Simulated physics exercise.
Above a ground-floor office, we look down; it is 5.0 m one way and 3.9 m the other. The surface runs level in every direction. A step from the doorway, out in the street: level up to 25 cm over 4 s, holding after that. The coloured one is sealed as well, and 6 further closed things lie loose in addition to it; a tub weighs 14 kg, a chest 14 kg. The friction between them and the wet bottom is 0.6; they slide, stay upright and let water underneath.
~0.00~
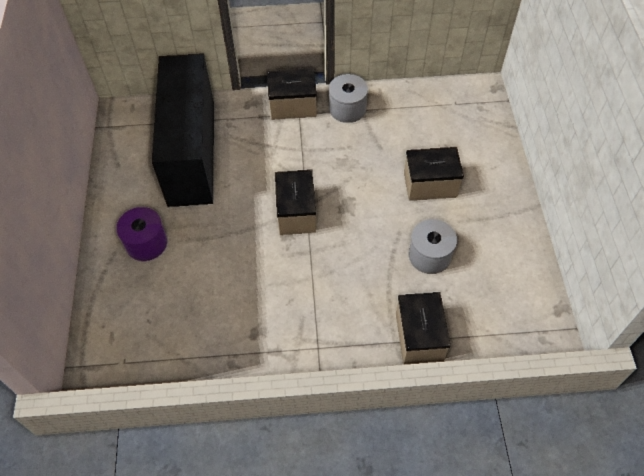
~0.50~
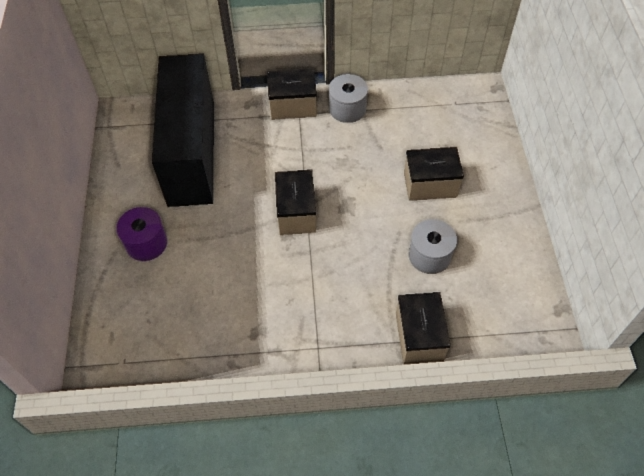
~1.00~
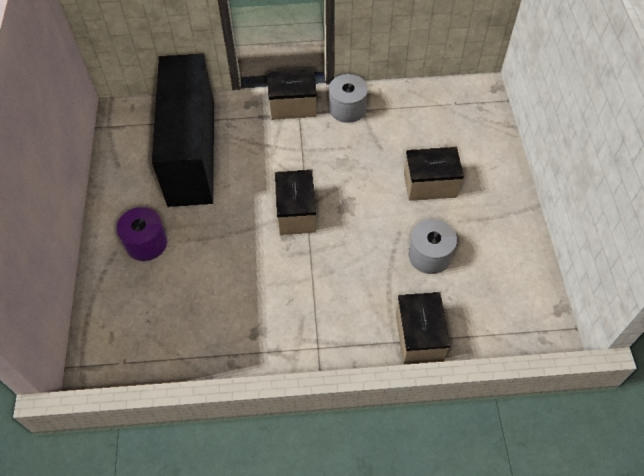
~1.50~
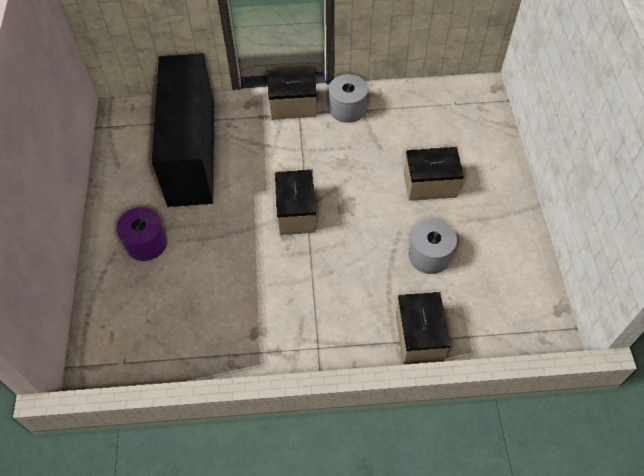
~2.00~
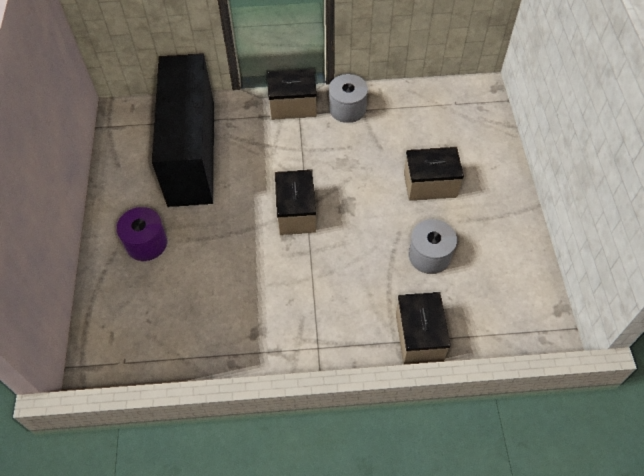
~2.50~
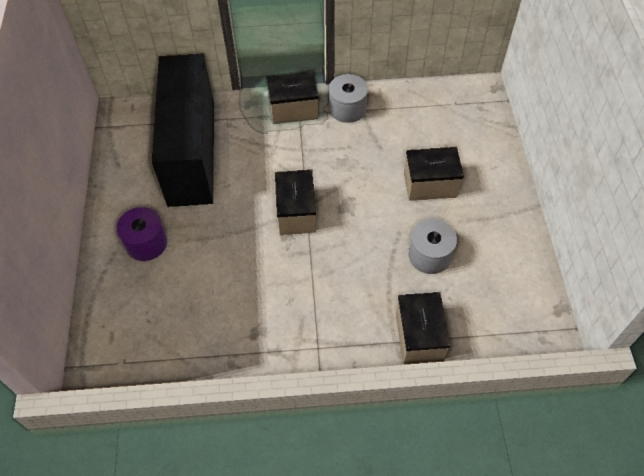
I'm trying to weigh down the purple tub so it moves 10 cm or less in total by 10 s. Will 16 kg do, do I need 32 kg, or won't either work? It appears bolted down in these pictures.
16 kg will do.
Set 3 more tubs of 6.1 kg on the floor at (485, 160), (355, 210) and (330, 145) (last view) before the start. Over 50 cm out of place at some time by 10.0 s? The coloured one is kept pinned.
Taking them in order, the first is inside the line, the second beyond the line and the third beyond the line.
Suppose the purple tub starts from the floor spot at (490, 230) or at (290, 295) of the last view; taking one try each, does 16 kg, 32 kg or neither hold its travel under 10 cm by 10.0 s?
Result, try 1: Both pass; try 2: Heavy passes, light fails.
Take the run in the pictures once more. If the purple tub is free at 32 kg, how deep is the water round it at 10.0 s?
Roughly 6 cm.
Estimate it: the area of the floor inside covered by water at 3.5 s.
I'd estimate close to 2.5 m2.
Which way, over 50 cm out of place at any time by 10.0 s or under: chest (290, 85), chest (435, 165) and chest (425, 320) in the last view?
Exceeded, Not exceeded, Exceeded, in that order.
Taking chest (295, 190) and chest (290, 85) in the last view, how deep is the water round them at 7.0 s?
I'd put it at 6 cm and 8 cm respectively.
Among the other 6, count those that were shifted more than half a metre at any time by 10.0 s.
It adds up to 3.
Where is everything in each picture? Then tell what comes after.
The purple tub at (139, 225) rests on the ground; 0.0 m2 under water; 0 of 7 have shifted, in the first frame.
The purple tub at (139, 225) rests on the ground; water covers 0.0 m2; 0 of 7 have shifted, in the second frame.
The purple tub at (139, 225) rests on the ground; 0.0 m2 under water; 0 of 7 have shifted, in the third frame.
The purple tub at (139, 225), on the bottom; 0.0 m2 under water; 0 of 7 have shifted, in the fourth frame.
The purple tub at (139, 225), on the bottom; water covers 0.1 m2; 0 of 7 have shifted, in the fifth frame.
The purple tub at (139, 225) rests on the ground; water covers 0.4 m2; 1 of 7 have shifted, in the sixth frame.
After 3.5 s the purple tub would be 0 cm from its start with 16 kg and 0 cm from its start with 32 kg; 0 cm of water round it then.
After 4.5 s the purple tub would be 0 cm from its start with 16 kg and 0 cm from its start with 32 kg; 0 cm of water round it then.
After 7.0 s the purple tub would be 0 cm from its start with 16 kg and 0 cm from its start with 32 kg; 2 cm of water round it then.
After 10.0 s the purple tub would be 0 cm from its start with 16 kg and 0 cm from its start with 32 kg; 6 cm of water round it then.
